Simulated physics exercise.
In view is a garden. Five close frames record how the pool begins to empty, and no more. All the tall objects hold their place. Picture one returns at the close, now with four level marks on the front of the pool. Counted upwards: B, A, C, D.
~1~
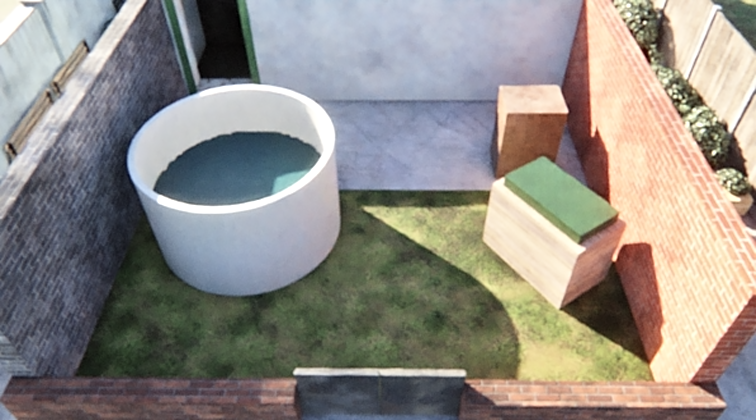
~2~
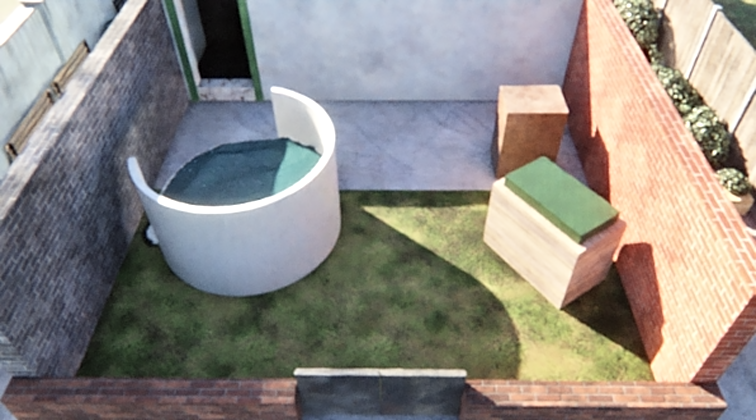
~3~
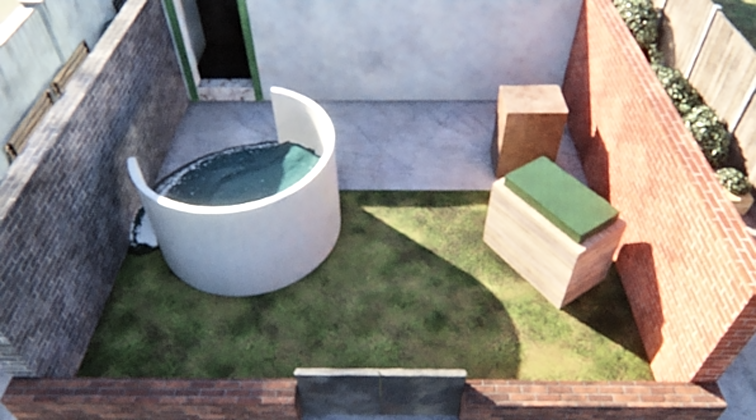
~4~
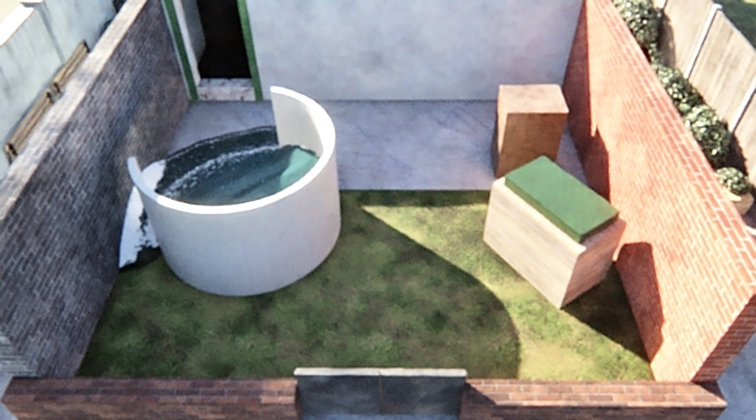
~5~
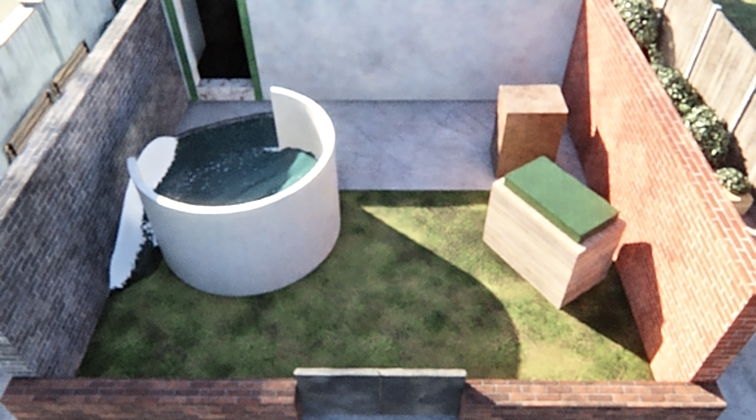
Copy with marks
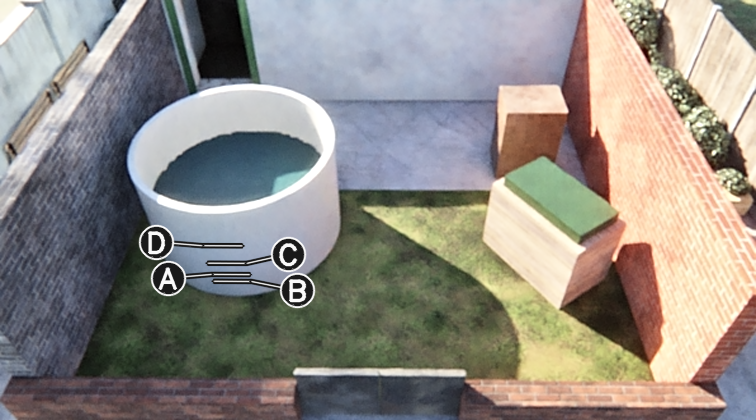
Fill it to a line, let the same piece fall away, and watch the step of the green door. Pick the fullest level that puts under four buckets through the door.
Level A.
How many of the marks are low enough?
Two of the four.
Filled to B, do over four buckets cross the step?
No, not at all.
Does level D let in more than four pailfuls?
Yes, that goes wrong.
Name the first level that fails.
C it is.
On the marked copy, A at (230, 274); B at (232, 281); C at (227, 263); D at (222, 245); from the bottom up B, A, C, D.
With A, a bucket or two gets in.
With B, nothing gets over.
With C, about 11 bucketfuls get in.
With D, dozens of bucketfuls pour in.
